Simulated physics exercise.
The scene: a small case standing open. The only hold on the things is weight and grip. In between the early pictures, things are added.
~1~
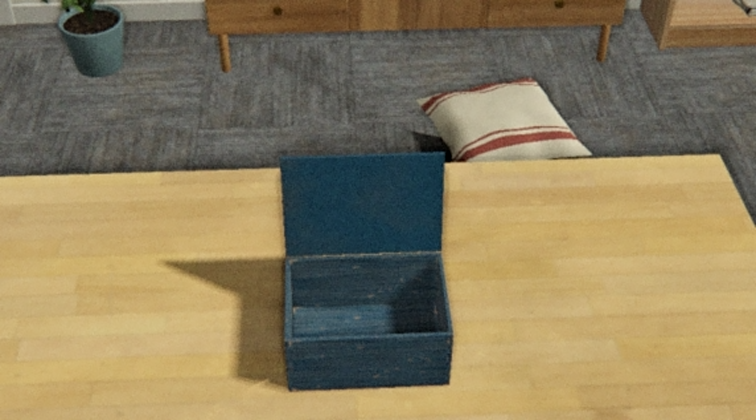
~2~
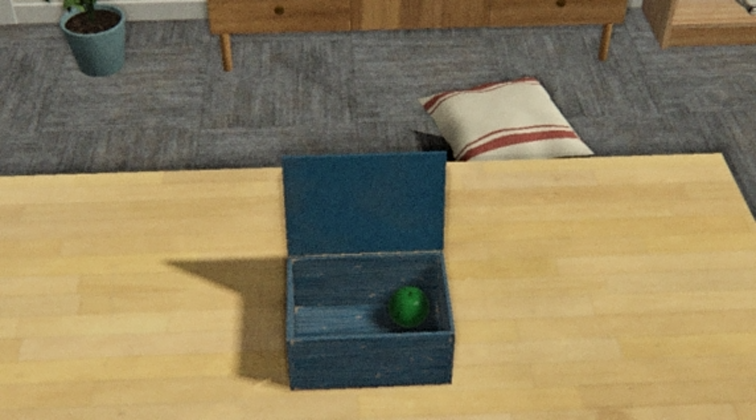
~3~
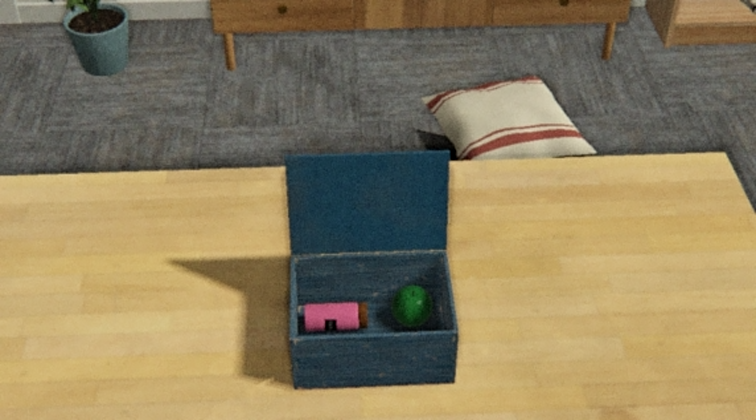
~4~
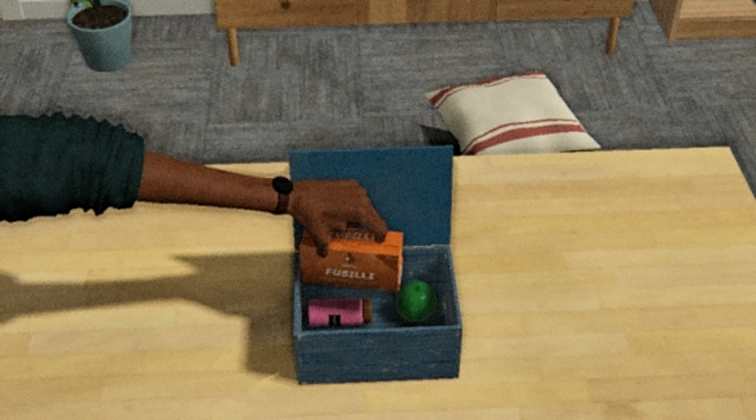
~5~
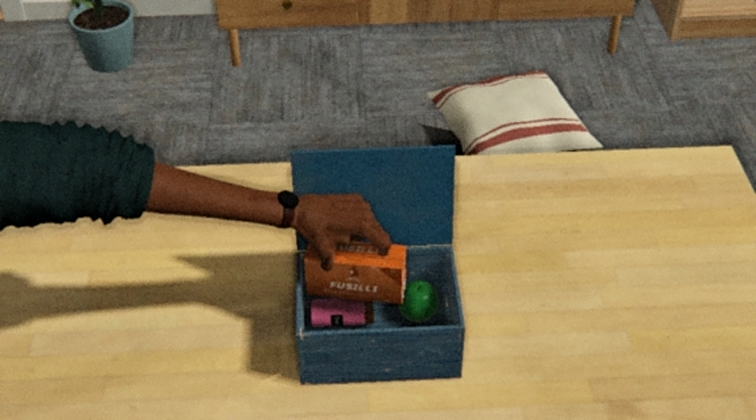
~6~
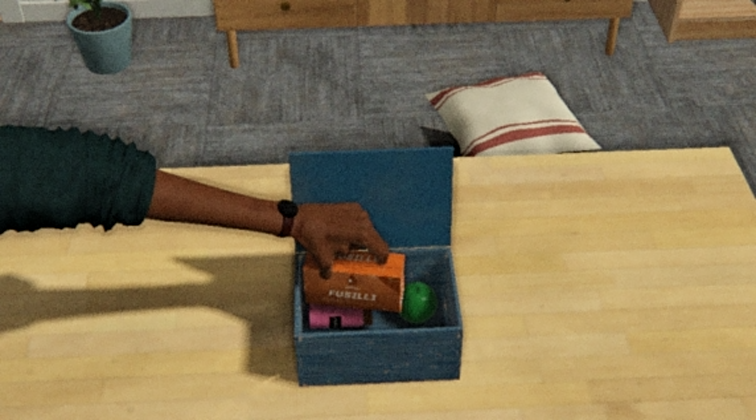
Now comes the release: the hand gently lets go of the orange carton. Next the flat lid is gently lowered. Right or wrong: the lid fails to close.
Wrong, it closes.
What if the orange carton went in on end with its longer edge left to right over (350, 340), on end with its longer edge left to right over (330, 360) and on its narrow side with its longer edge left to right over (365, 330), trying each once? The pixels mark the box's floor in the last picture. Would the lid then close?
Try 1: Lid not shut; try 2: Lid not shut; try 3: Lid shut.
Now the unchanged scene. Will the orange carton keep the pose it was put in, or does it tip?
As it turns out, the orange carton changes its angle.
Then, 0.50 s later than the last frame, orange carton on its side near (363, 344); green apple moved a little.
Then, 1.60 s later than the last frame, lid 56° above the rim; orange carton on its side near (363, 345).
Then, 1.90 s later than the last frame, lid 18° above the rim; orange carton on its side near (363, 345).
When it is over, lid shut; lying over in the box, orange carton; the other 2 as before. End places, in pixels of the last picture, orange carton near (363, 345).
